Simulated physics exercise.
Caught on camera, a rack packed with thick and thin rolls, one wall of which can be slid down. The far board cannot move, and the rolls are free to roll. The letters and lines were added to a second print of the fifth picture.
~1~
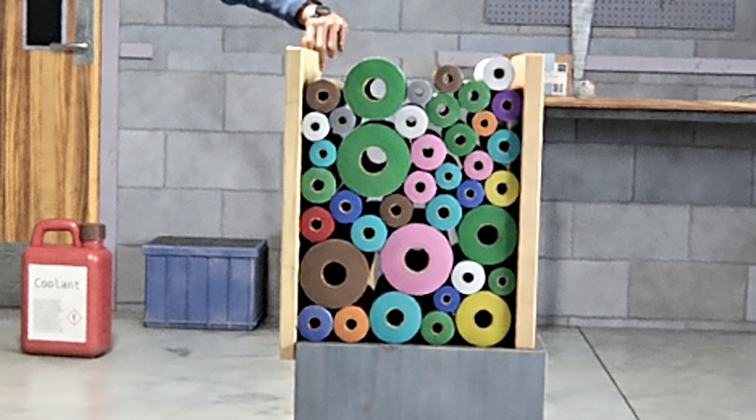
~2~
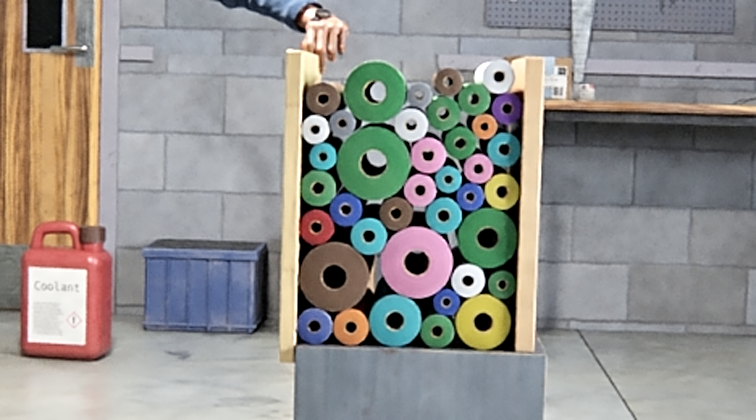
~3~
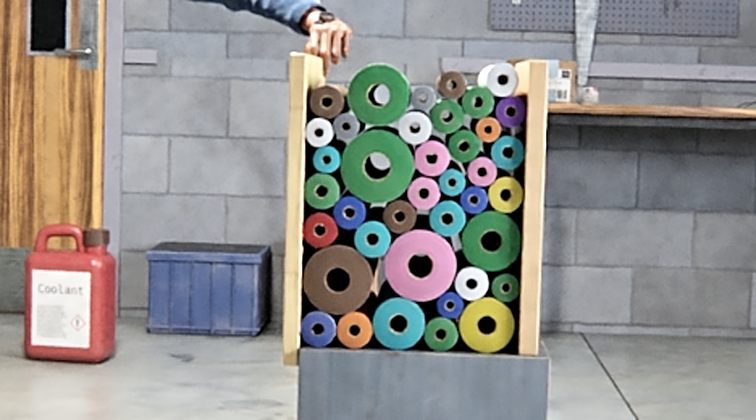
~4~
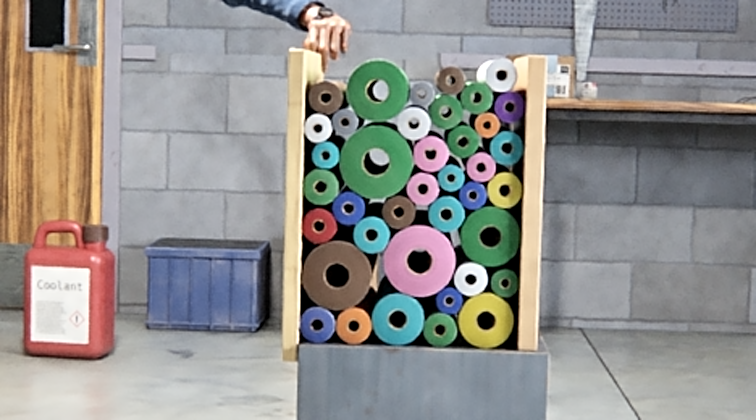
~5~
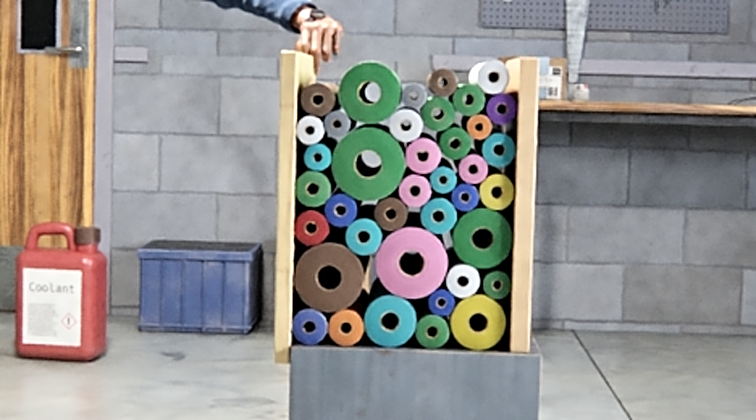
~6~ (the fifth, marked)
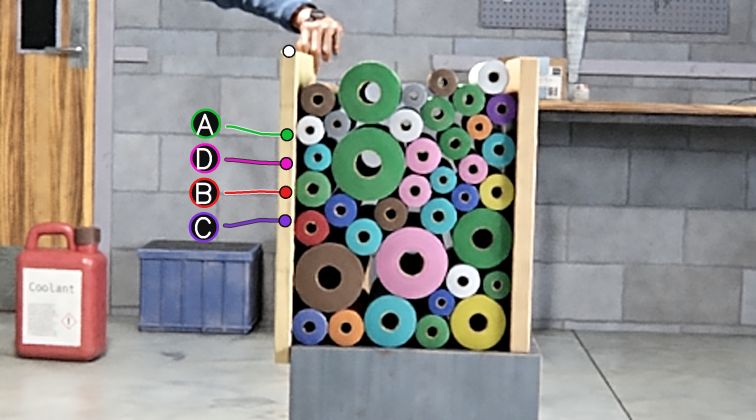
A hand resting on top of a wooden rack packed with colourful rolls, barely moving as the view shakes slightly.
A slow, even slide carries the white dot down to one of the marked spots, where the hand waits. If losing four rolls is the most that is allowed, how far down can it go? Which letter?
It can be let down to D.
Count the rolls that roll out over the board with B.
With B, five.
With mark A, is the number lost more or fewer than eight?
Fewer than eight.
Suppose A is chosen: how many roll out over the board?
It comes to none.
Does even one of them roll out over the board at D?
At D: Yes.
On the copy, A at (287, 135); B at (286, 192); C at (285, 221); D at (287, 164); the white dot at (289, 51).
On D. First, top of the board (296, 103).
Then, top of the board (295, 162).
Finally, top of the board (295, 164), two out over the board.
By contrast, A none out over the board; B five out over the board; C more than four out over the board.
